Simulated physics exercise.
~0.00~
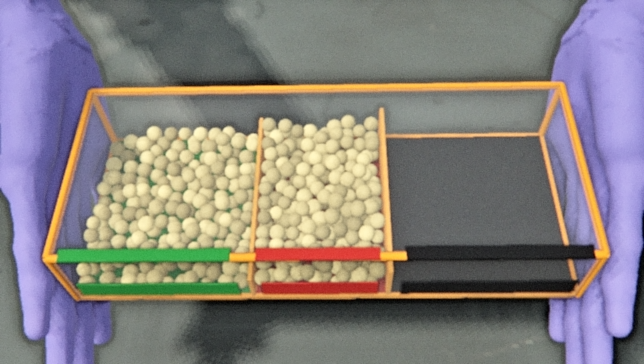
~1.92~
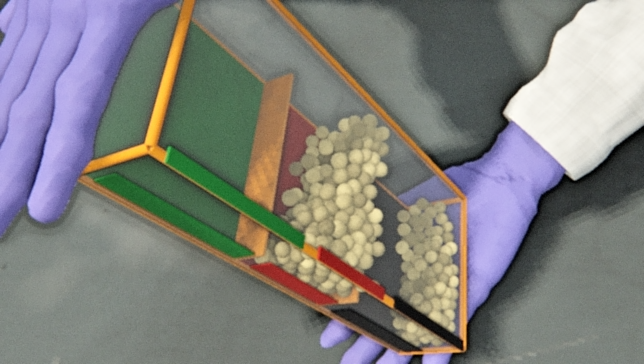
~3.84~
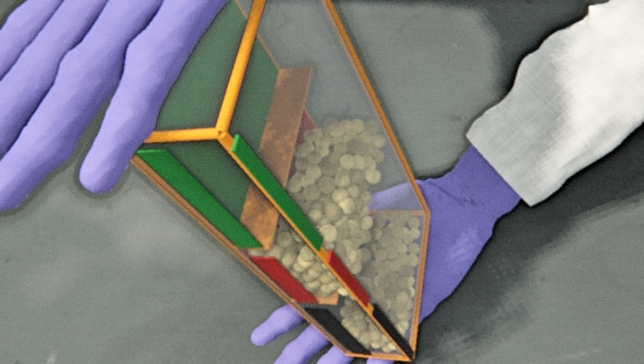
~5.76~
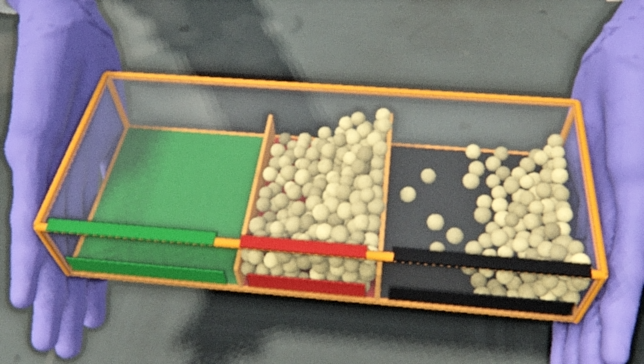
In a clear divided box, gloved hands tilt pale beans rightward, leaving the green compartment empty.
